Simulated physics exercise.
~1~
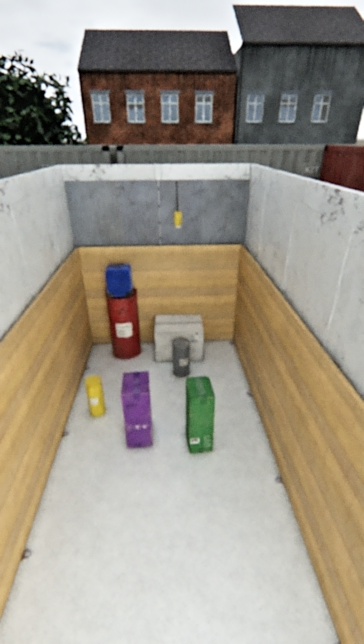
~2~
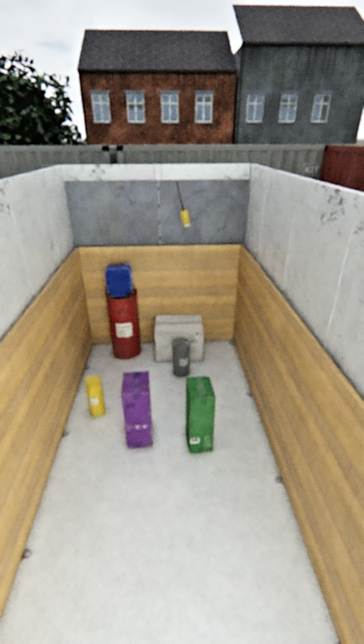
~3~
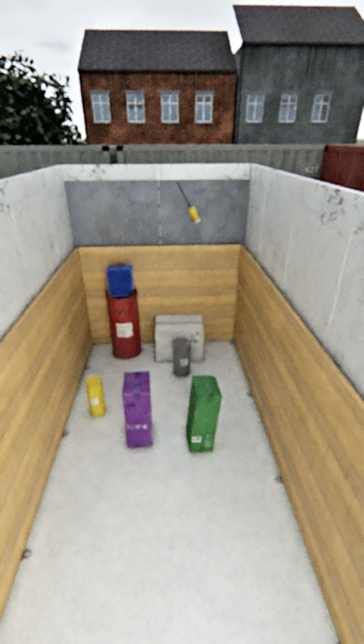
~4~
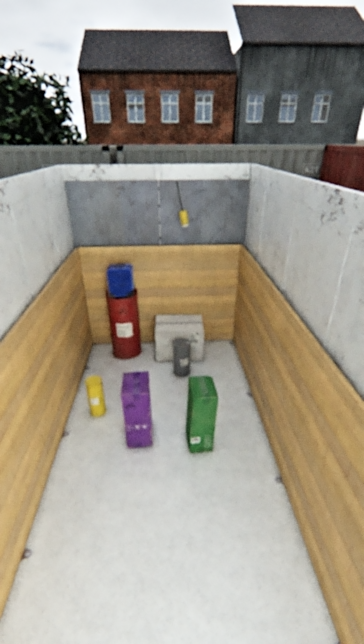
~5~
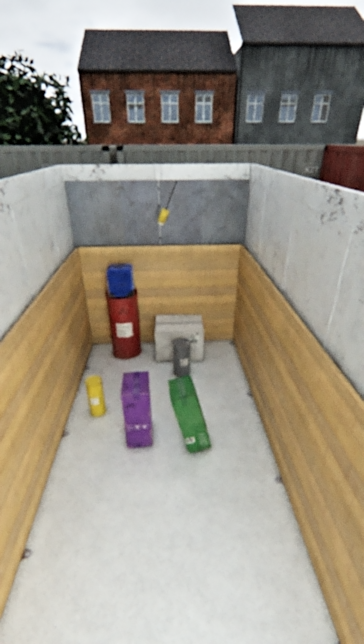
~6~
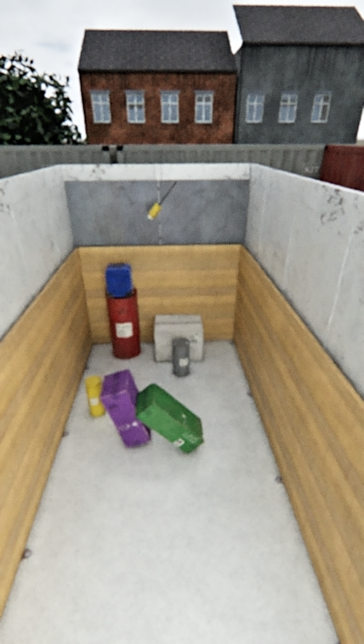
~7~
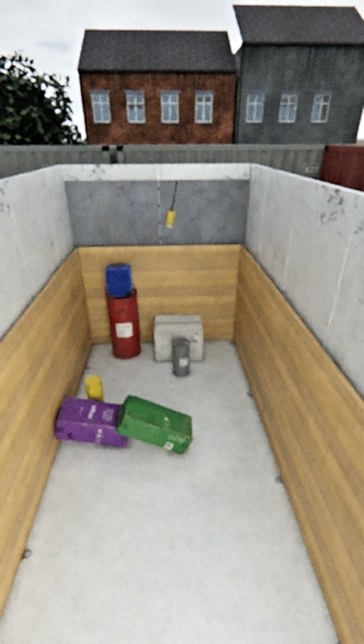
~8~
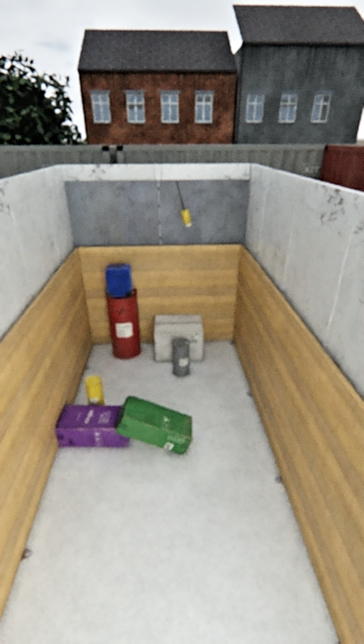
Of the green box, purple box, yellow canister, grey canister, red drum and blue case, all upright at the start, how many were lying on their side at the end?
Two of them were lying on their side at the end, the green box and the purple box.
